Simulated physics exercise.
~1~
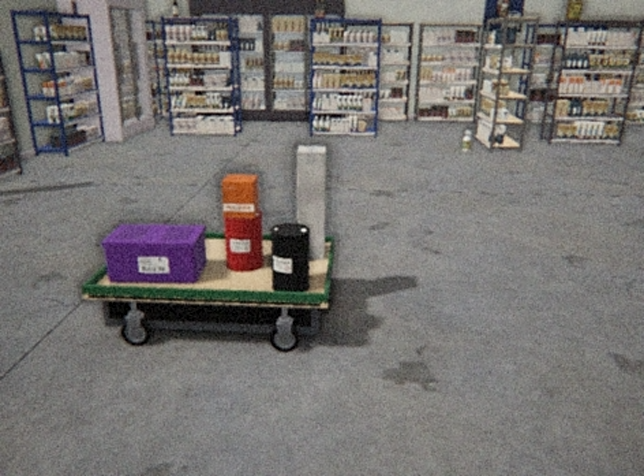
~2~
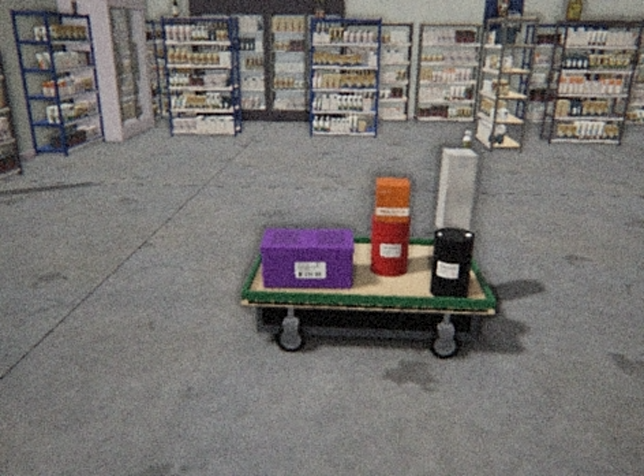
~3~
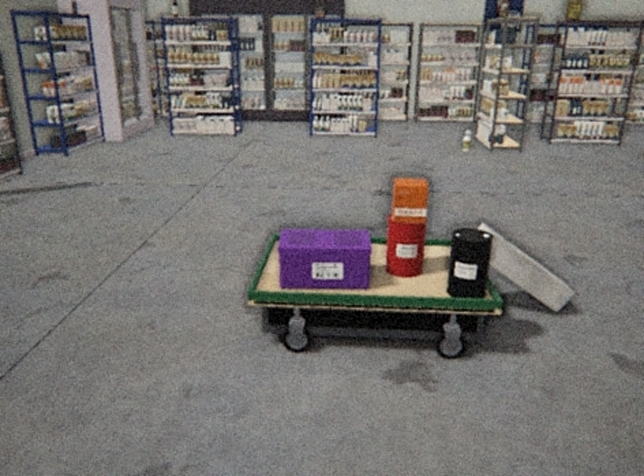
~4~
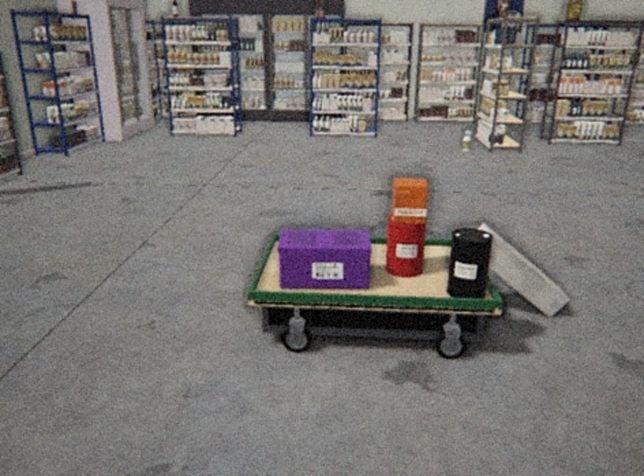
A flat green-edged cart carrying several loose items rolls rightward across the grey concrete floor of a storeroom, seen from a fixed, slightly raised viewpoint, with shelves of bottles and goods lining the back. A purple tote sits at the left of the deck, an orange box rests above a red canister near the middle, and a black canister stands at the right in front of a tall white box. As the cart halts, the white box tips to the right and topples over the edge. It ends leaning aslant against the cart's right end, while everything else stays upright aboard.
